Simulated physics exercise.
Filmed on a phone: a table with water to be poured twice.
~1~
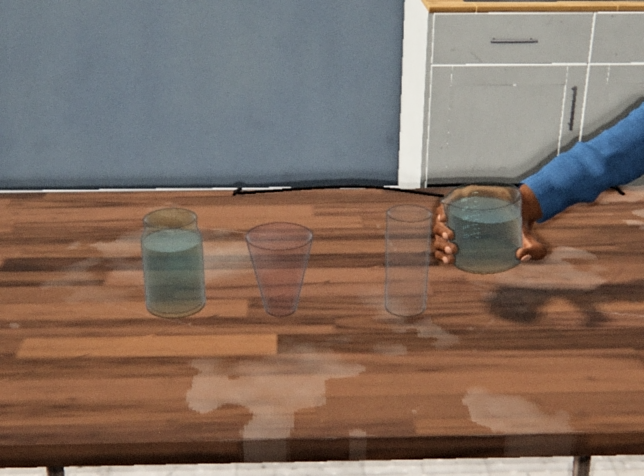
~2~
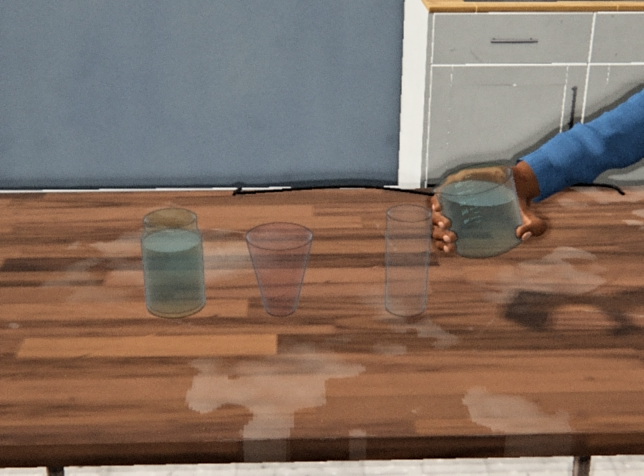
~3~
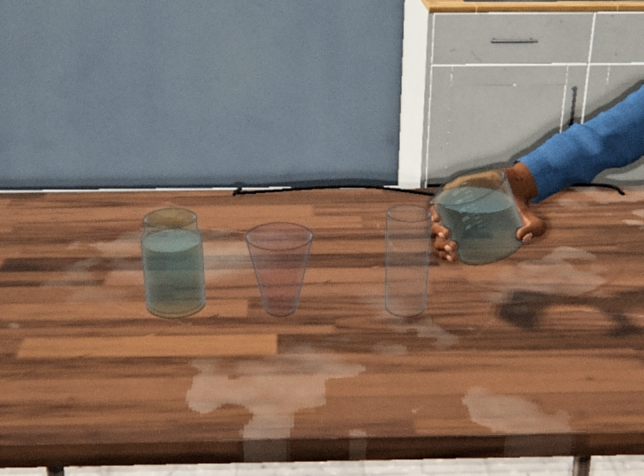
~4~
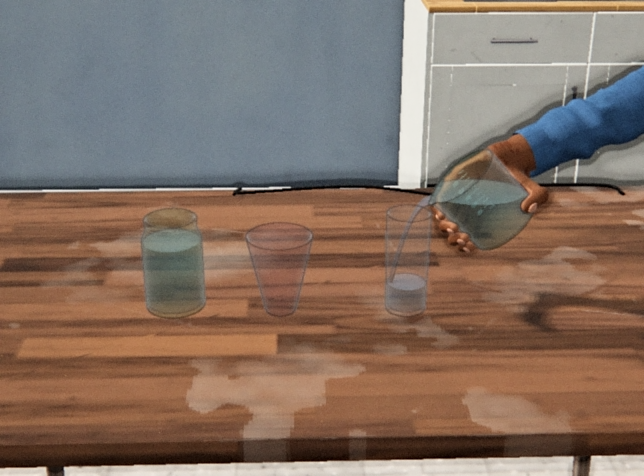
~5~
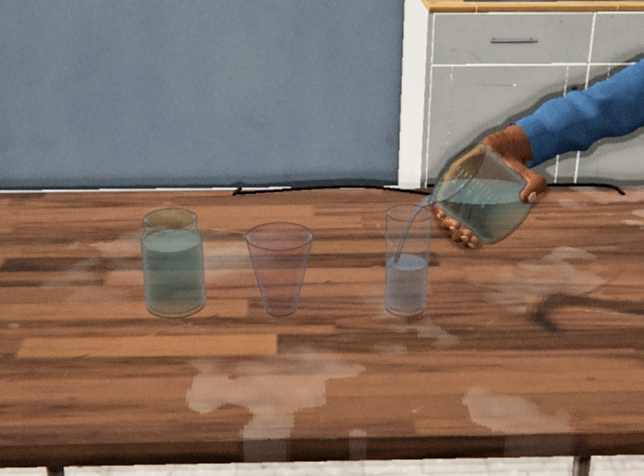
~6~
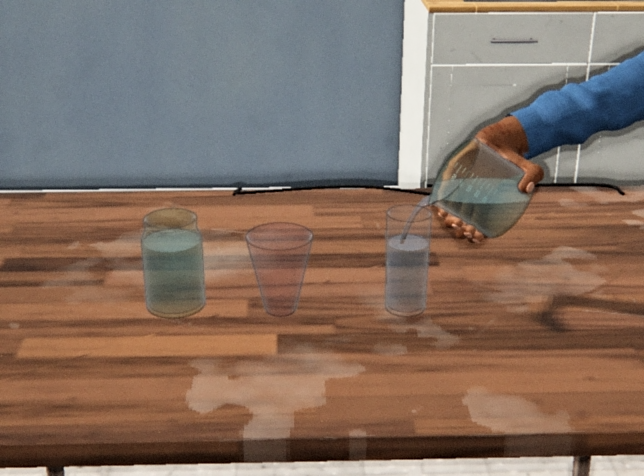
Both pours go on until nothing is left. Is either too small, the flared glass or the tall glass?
Left, the flared glass spills over the rim; right, the tall glass spills over the rim.
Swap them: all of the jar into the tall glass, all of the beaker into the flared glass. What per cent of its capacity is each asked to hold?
About 140 and 150 per cent.
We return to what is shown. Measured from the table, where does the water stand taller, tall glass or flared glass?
It is the tall glass on the right.
Shortly, the tall glass is full to the brim, some went over its rim.
At the finish, the flared glass is full to the brim, some went over its rim; the tall glass is full to the brim, some went over its rim.
